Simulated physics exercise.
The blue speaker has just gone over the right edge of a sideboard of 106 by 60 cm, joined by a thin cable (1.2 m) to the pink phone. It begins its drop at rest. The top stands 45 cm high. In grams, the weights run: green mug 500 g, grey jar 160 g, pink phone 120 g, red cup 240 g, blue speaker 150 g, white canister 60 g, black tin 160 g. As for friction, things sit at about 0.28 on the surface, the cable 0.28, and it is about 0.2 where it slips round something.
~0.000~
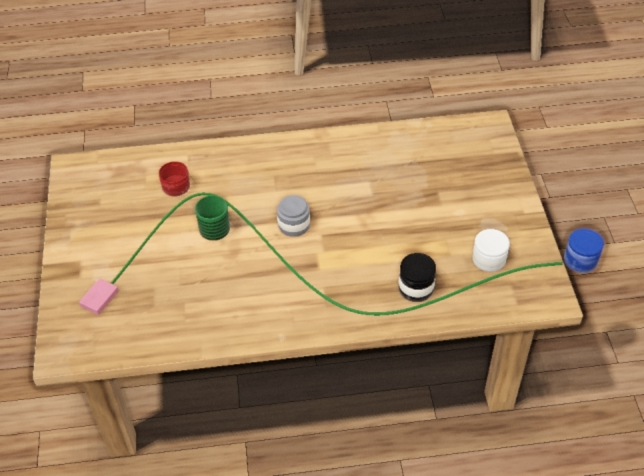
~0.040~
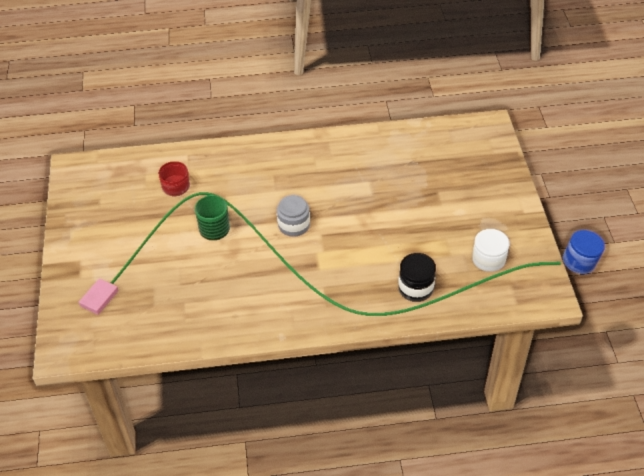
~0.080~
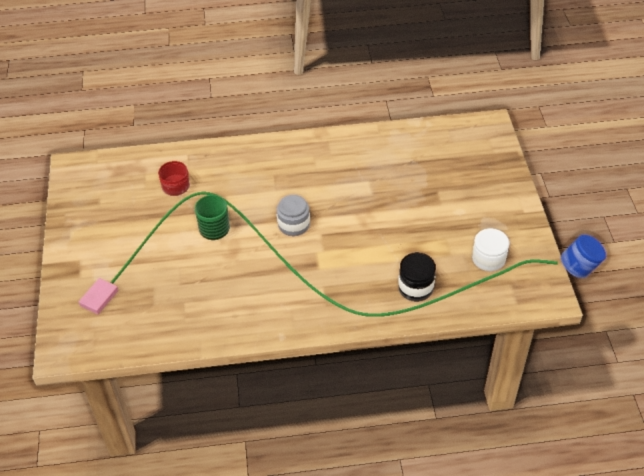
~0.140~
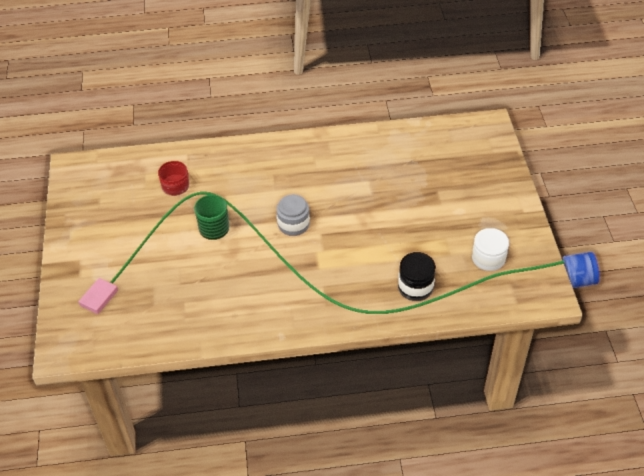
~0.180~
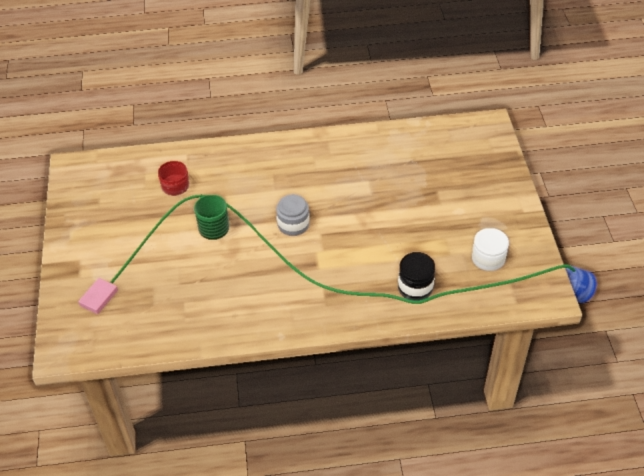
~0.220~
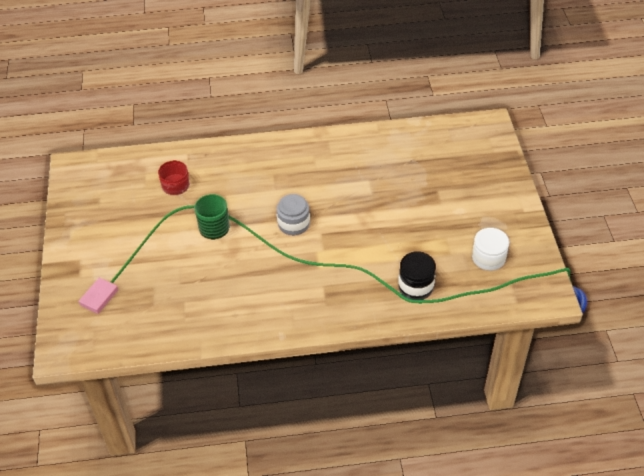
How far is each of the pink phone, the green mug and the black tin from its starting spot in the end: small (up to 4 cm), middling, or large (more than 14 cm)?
The pink phone ends a large distance away, the green mug ends only a small distance away, the black tin ends a middling distance away.
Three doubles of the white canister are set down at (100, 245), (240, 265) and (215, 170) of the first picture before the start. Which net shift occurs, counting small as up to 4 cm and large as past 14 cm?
Result, in order: Minor / minor / minor.
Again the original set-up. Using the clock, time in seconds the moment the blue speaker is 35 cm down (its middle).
Estimate: About 0.55 s.
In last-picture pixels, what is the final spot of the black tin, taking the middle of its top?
Near (429, 236).
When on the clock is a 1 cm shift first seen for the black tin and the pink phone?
Black tin: 0.30 s; pink phone: 0.30 s.
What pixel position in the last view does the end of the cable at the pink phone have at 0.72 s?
Somewhere around (181, 229) in the final picture.
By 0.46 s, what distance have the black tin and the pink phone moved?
Measured: Black tin at 6 cm, pink phone at 8 cm.
After 0.5 s, the cable's tail end at (151, 268); pink phone 8 cm off its start, black tin 6 cm off its start, blue speaker over the edge.
After 0.7 s, the cable's tail end at (181, 229); pink phone 19 cm off its start, black tin 8 cm off its start, blue speaker over the edge.
After 1.0 s, the cable's tail end at (182, 227); pink phone 20 cm off its start at (175, 236), black tin 8 cm off its start at (429, 236), blue speaker over the edge.
After 1.2 s, the cable's tail end at (182, 227); pink phone 20 cm off its start, black tin 8 cm off its start, blue speaker over the edge.
After 2.4 s, the cable's tail end at (182, 227); pink phone 20 cm off its start at (175, 236), black tin 8 cm off its start at (429, 236), green mug 1 cm off its start at (211, 209), blue speaker over the edge.
